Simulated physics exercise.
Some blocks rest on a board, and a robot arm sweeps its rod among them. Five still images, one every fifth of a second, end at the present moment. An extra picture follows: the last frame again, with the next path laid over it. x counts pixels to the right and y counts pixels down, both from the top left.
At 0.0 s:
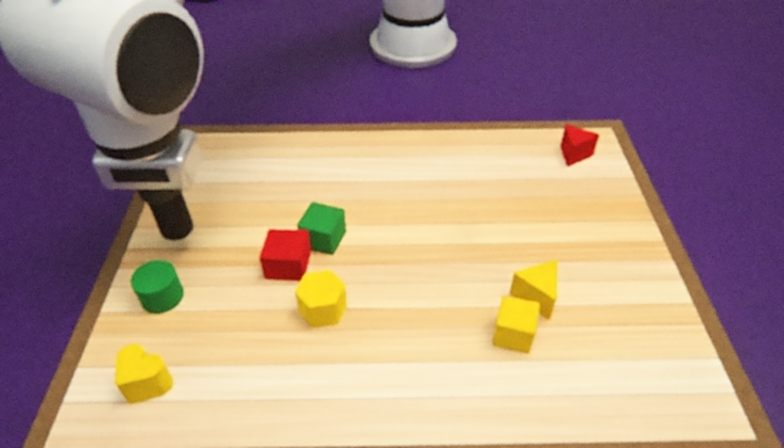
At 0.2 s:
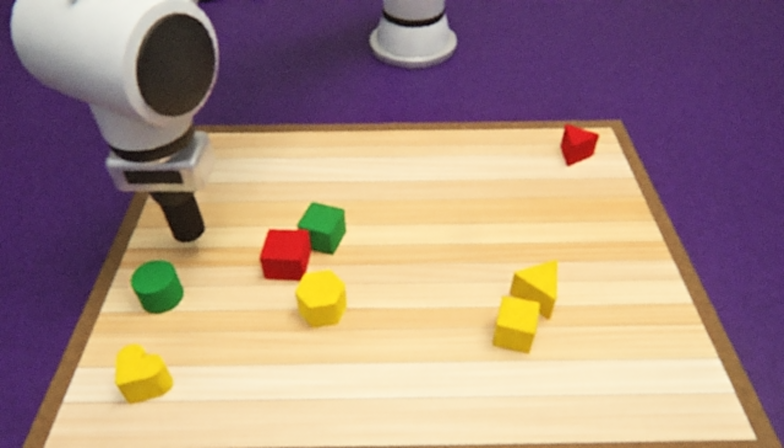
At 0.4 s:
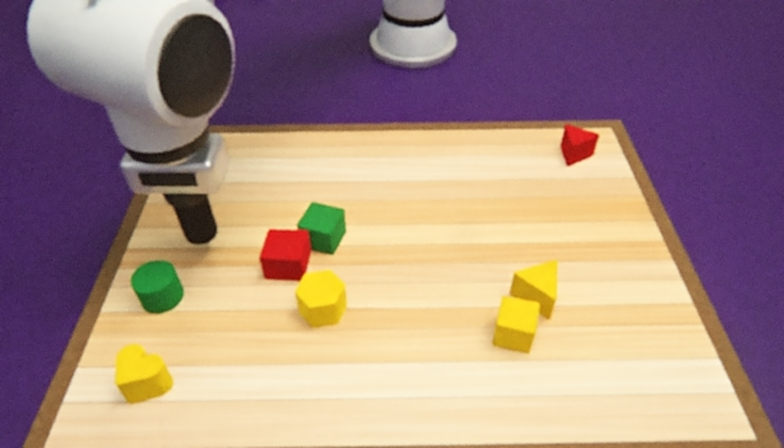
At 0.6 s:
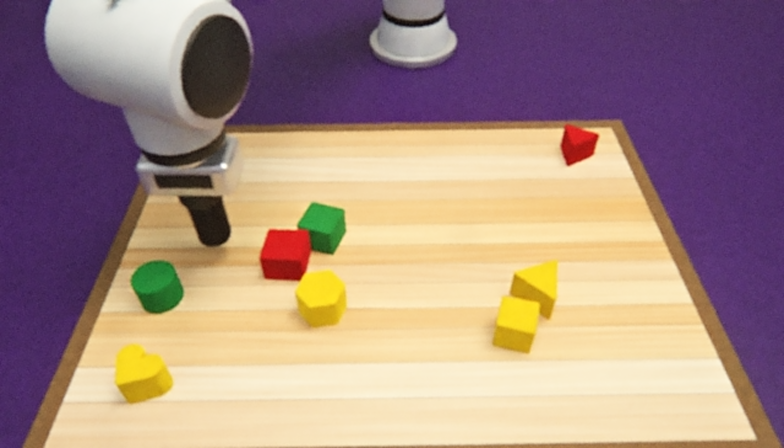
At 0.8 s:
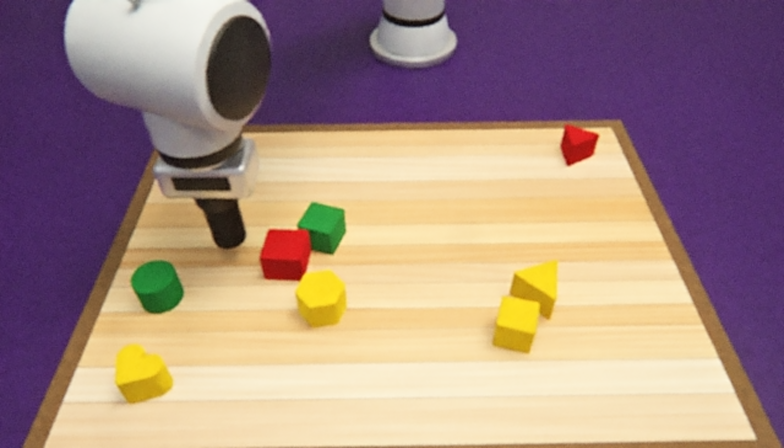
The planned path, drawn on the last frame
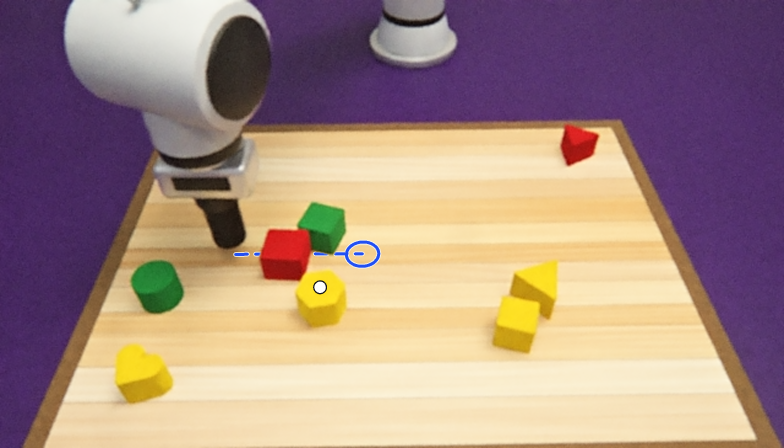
A robot arm moves its black rod slightly right above the board while the blocks stay still.
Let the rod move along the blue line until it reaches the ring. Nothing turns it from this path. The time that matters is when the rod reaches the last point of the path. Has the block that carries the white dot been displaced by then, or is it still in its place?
It's moved.
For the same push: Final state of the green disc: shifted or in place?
It sits in its place.
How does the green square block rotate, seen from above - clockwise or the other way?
From the top, the block rotates counterclockwise.
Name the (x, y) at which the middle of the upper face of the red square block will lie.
The red square block ends near (343, 262).
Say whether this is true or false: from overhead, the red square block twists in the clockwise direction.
True.
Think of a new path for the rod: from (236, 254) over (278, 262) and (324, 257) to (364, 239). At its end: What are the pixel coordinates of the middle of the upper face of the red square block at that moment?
At roughly (354, 253).
Path on the board, in a line from (236, 254) to (363, 254); the dot is on the yellow hexagon.
The first path, step by step. One third of the way, rod (276, 238); red square block (303, 248), turned 25° clockwise.
Two thirds of the way, rod (319, 238); red square block (332, 259), turned 75° clockwise; yellow hexagon (323, 295); green square block (348, 209), turned 30° anticlockwise.
At the end, rod (362, 238); green disc in place; red square block (343, 262), turned 95° clockwise; yellow hexagon (324, 297); green square block (366, 205), turned 85° anticlockwise.
